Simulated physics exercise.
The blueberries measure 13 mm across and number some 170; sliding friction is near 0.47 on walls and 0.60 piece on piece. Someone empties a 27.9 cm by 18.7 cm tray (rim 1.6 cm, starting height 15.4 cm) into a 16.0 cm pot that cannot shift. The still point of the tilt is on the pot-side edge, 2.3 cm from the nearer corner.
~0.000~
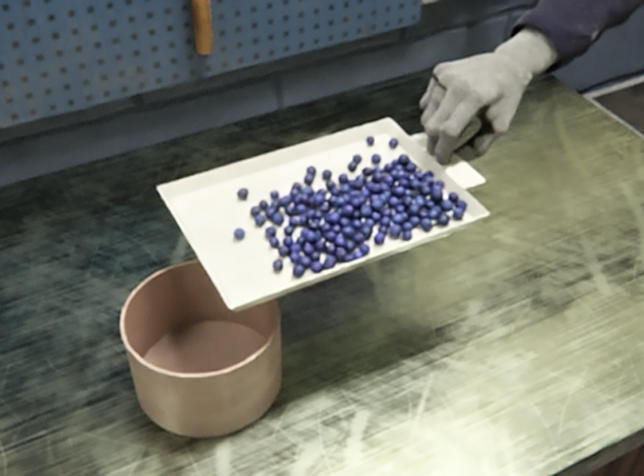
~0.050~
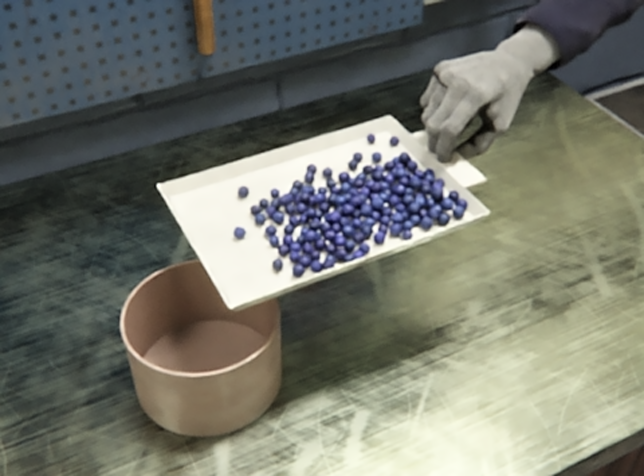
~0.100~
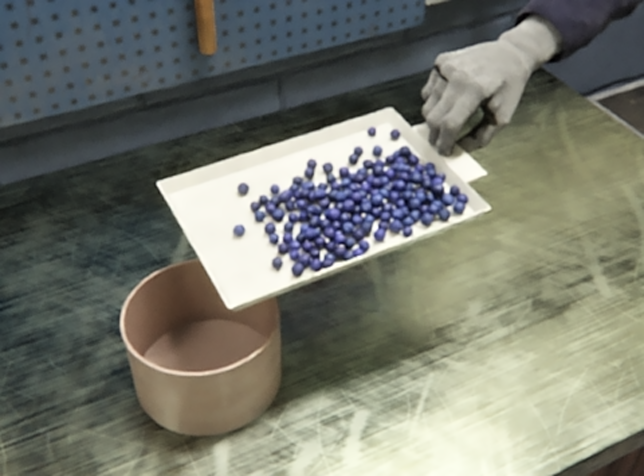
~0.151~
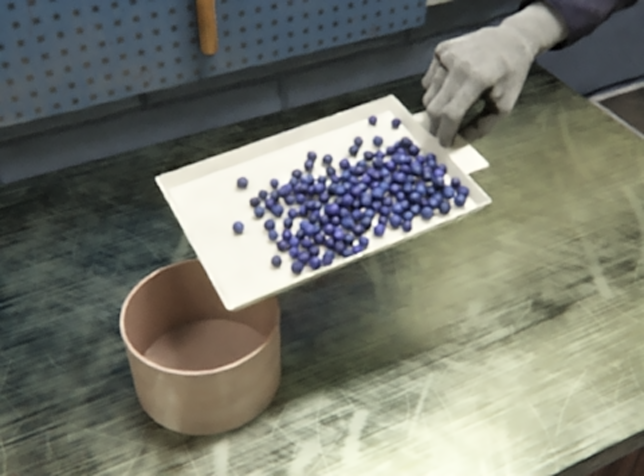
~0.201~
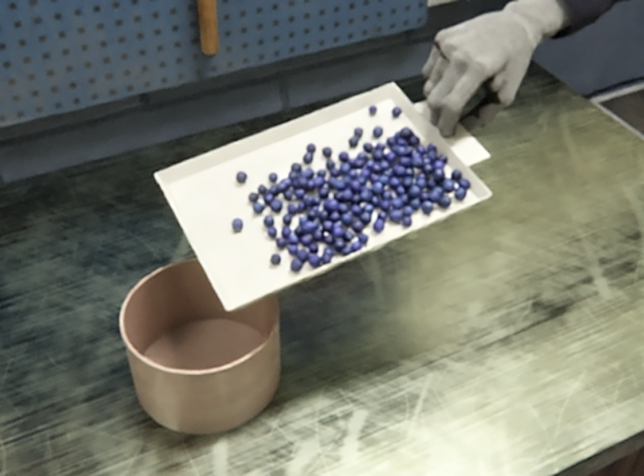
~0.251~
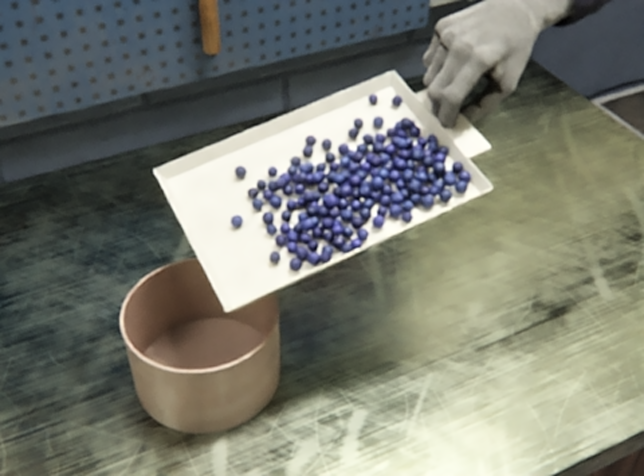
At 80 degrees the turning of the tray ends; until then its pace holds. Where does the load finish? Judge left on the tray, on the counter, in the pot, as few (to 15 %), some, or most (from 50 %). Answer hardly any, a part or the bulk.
Tray hardly any, counter the bulk, pot a part.
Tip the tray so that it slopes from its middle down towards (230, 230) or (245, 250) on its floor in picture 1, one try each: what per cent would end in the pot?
Some 60 and 80 per cent.
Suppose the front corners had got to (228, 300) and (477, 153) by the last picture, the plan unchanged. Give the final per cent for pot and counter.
Pot 65, counter 35.
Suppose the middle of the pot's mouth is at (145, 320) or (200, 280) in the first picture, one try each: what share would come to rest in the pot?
About 10 and 0 per cent.
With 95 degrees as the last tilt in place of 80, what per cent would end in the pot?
Then about 35 per cent.
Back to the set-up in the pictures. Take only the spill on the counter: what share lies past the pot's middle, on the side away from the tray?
Some 70 per cent.
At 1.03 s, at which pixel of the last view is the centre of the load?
At about (254, 280).
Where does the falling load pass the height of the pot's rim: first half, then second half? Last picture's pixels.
At about (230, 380), then at (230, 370).
After 0.72 s, tilt 45 degrees; the tray holds 100 %, the pot 0 %.
After 1.03 s, tilt 66 degrees; the tray holds 70 %, the pot 5 %.
Then, at 1.44 s, tilt 80 degrees; the tray holds 5 %, the pot 30 %.
In the end, at 2.3 s, tray 0 %, counter 65 %, pot 35 %.
